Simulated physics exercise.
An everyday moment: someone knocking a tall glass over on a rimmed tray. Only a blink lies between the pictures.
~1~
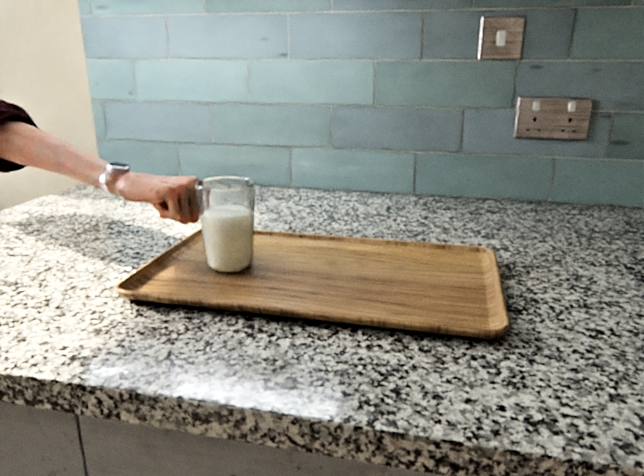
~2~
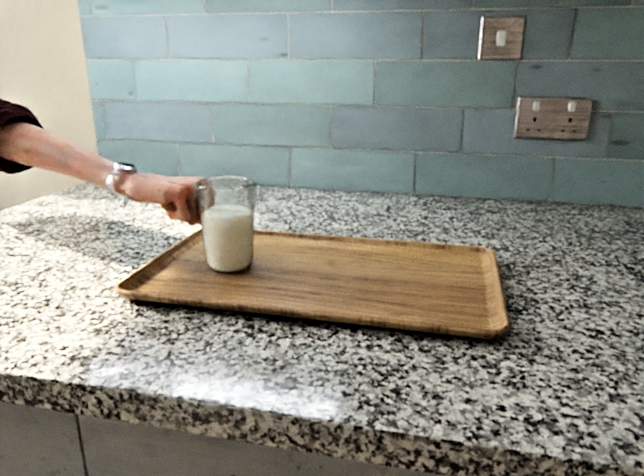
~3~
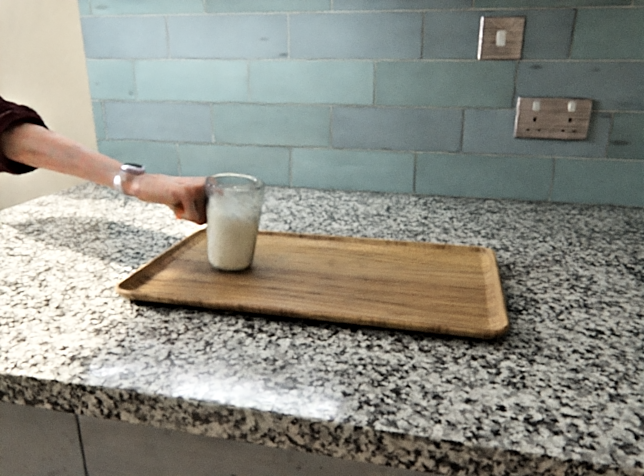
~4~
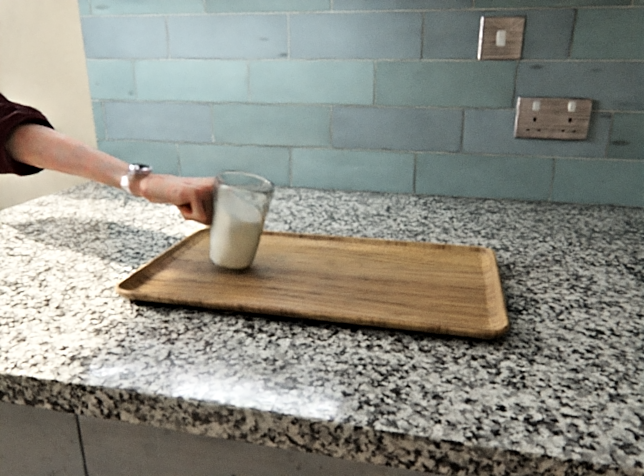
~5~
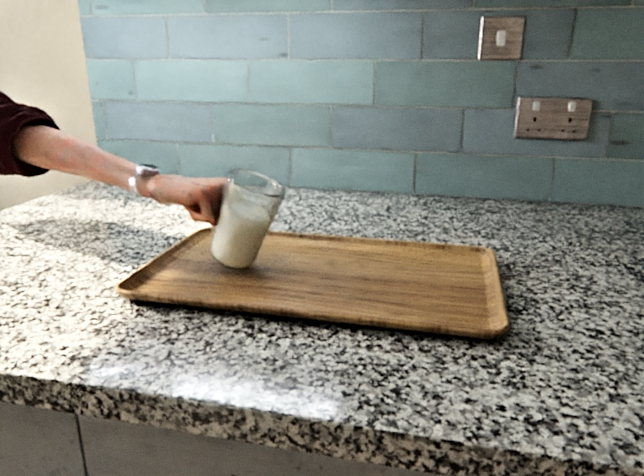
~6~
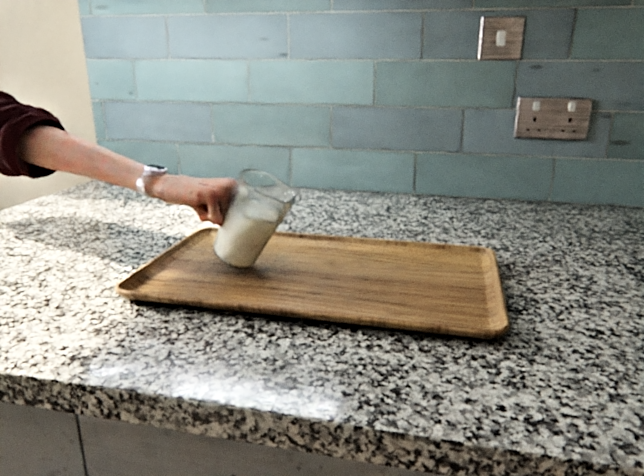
At the start, a hand with a wristwatch holds an upright glass of whitish liquid at the left end of a wooden tray on a speckled counter. The hand then moves rightward and the glass leans gradually to the right, its liquid shifting inside, until it is clearly slanted above the tray.
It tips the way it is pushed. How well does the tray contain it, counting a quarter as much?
In the end a quarter and more lands beyond the tray.
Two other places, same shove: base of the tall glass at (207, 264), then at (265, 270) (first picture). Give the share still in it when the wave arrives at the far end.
About 35 and 50 per cent.
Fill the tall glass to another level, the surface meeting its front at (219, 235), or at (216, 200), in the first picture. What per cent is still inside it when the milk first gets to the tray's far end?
In turn 40 and 40 in a hundred.
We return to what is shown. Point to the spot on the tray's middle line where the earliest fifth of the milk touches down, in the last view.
Close to (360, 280).
A moment on, the tall glass lies on its side and 97 per cent is in the glass, 0 on the tray and 3 above or beyond its rim.
Next, the tall glass lies on its side and 53 per cent is in the glass, 35 on the tray and 12 above or beyond its rim.
Then the tall glass lies on its side and 28 per cent is in the glass, 59 on the tray and 13 above or beyond its rim.
Later the tall glass lies on its side and 15 per cent is in the glass, 39 on the tray and 45 above or beyond its rim.
Finally, 55 per cent is held by tray and glass, 45 is off the tray.
